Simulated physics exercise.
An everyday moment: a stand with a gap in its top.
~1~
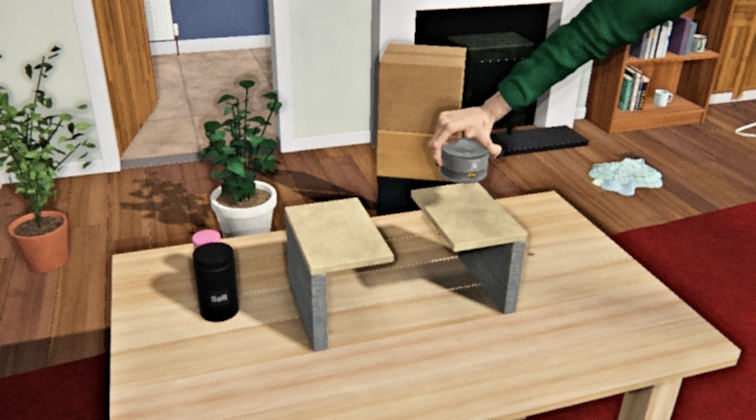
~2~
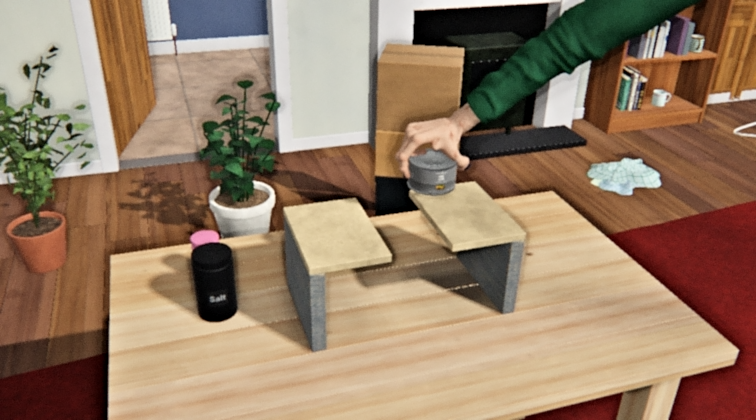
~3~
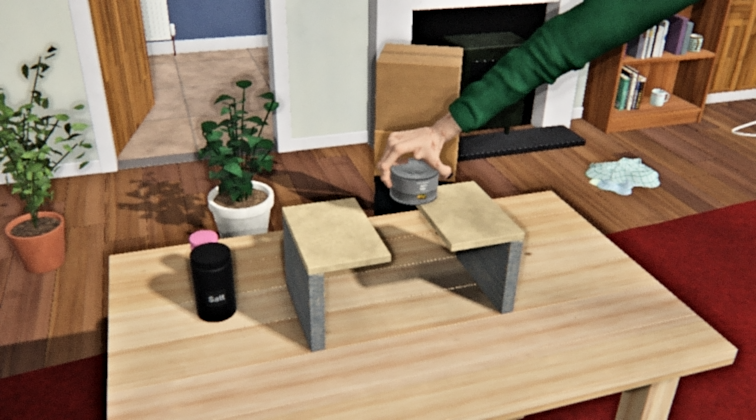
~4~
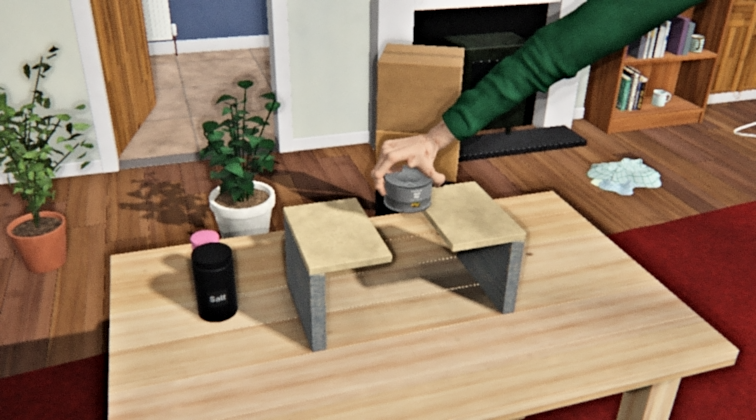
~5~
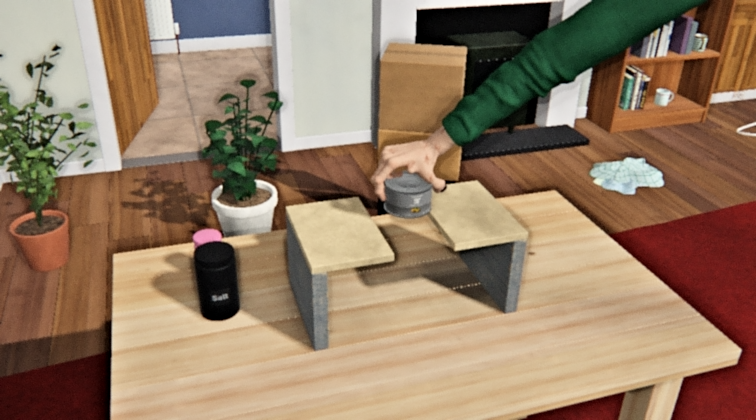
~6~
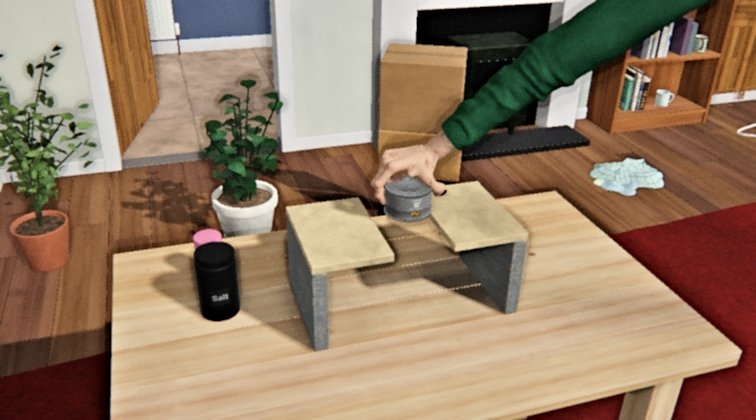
A hand in a green sleeve carried a small grey tub leftward and lowered it slightly, then held it still over the gap in a stand on a wooden table.
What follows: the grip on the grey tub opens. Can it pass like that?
Outcome: The tub drops through.
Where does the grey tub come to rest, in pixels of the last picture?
At about (404, 287).
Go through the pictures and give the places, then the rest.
In the first picture, being brought over the gap; grey tub (464, 160).
In the second picture, being brought over the gap; grey tub (432, 172).
In the third picture, being brought over the gap; grey tub (414, 181).
In the fourth picture, being brought over the gap; grey tub (408, 189).
In the fifth picture, being brought over the gap; grey tub (408, 194).
In the sixth picture, held still over the gap; grey tub (408, 198).
Then, 0.20 s later than the last frame, grey tub moved a little near (407, 219).
Then, 0.30 s later than the last frame, grey tub moved well along near (404, 278).
When it is over, moved from the start, grey tub; the other 2 as before. End places, in pixels of the last picture, grey tub near (404, 287). The tub goes down the gap.
